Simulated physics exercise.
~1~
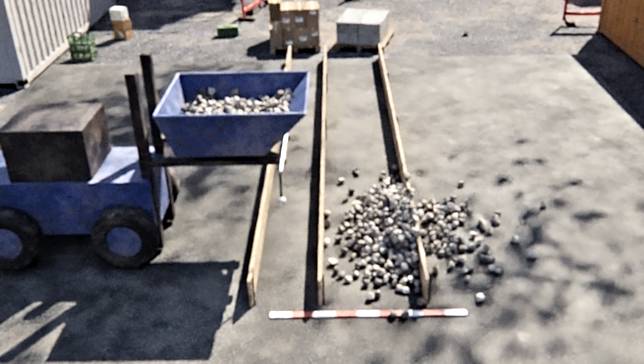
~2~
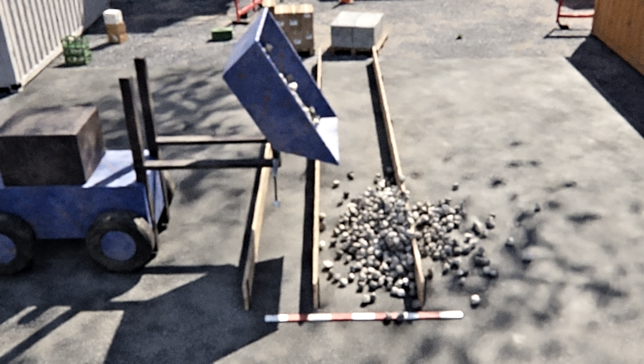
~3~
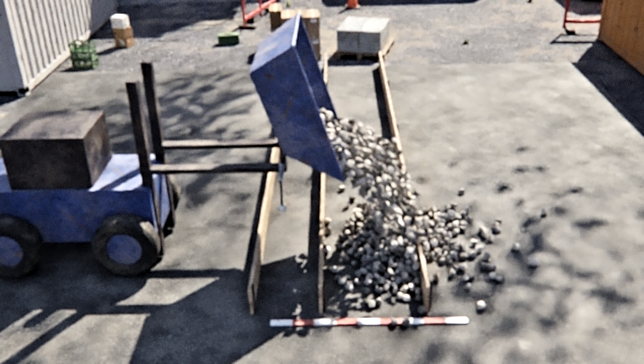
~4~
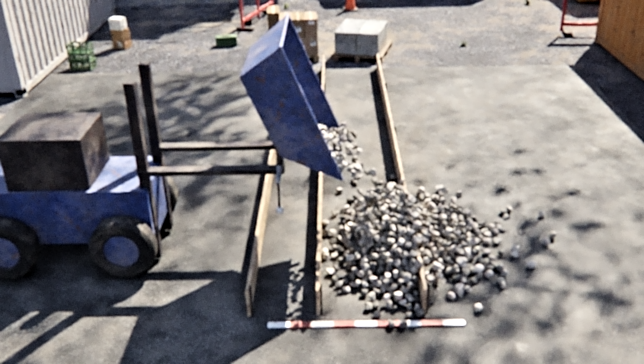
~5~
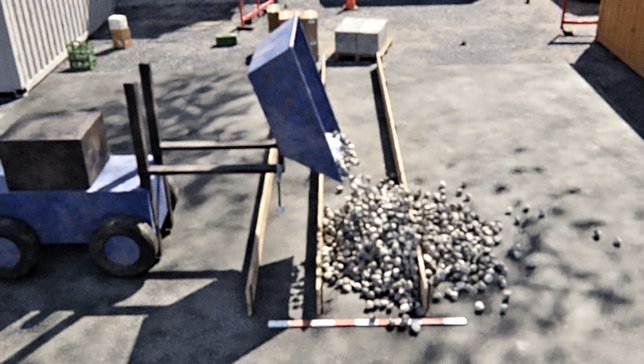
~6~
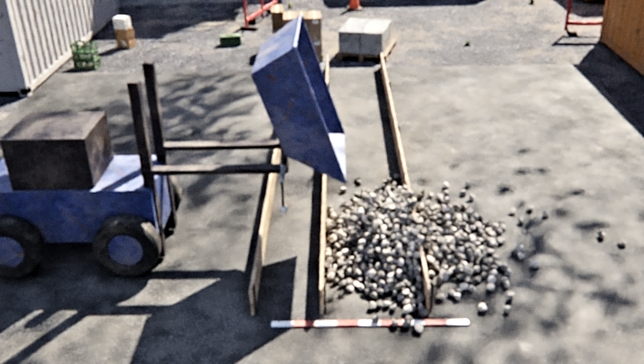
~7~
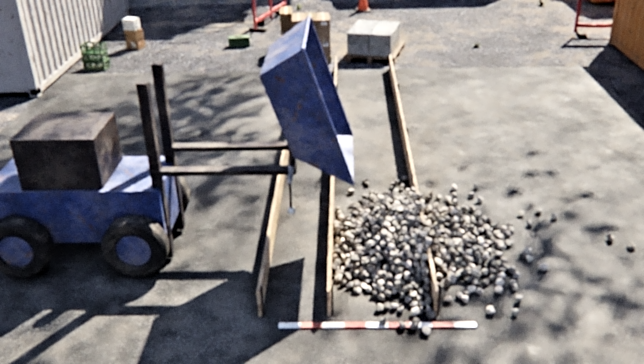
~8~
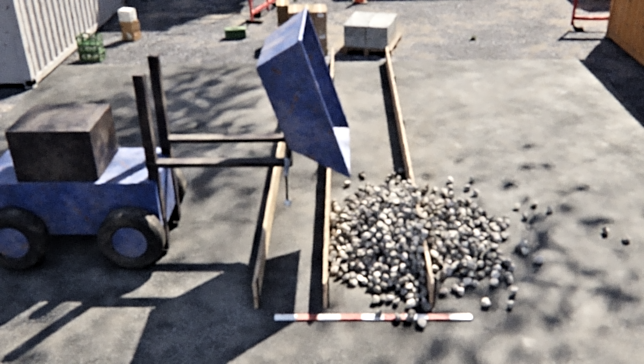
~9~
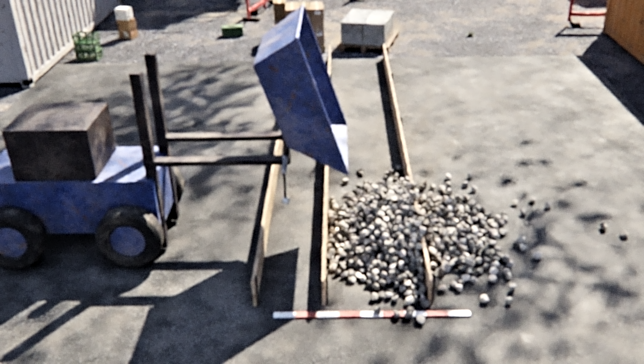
At first, a blue truck-like machine at the left holds a raised blue skip full of grey stones, while an earlier heap lies across the far bay and beyond the last of three boards. The skip tips steeply to the right, its stones still inside. Then they pour out in a thick stream onto the heap. The skip jerks back slightly and forward again as the flow thins to a trickle. Finally the empty skip stays steeply tilted above a larger, wider heap spilling past the last board, with a few strays at the right.
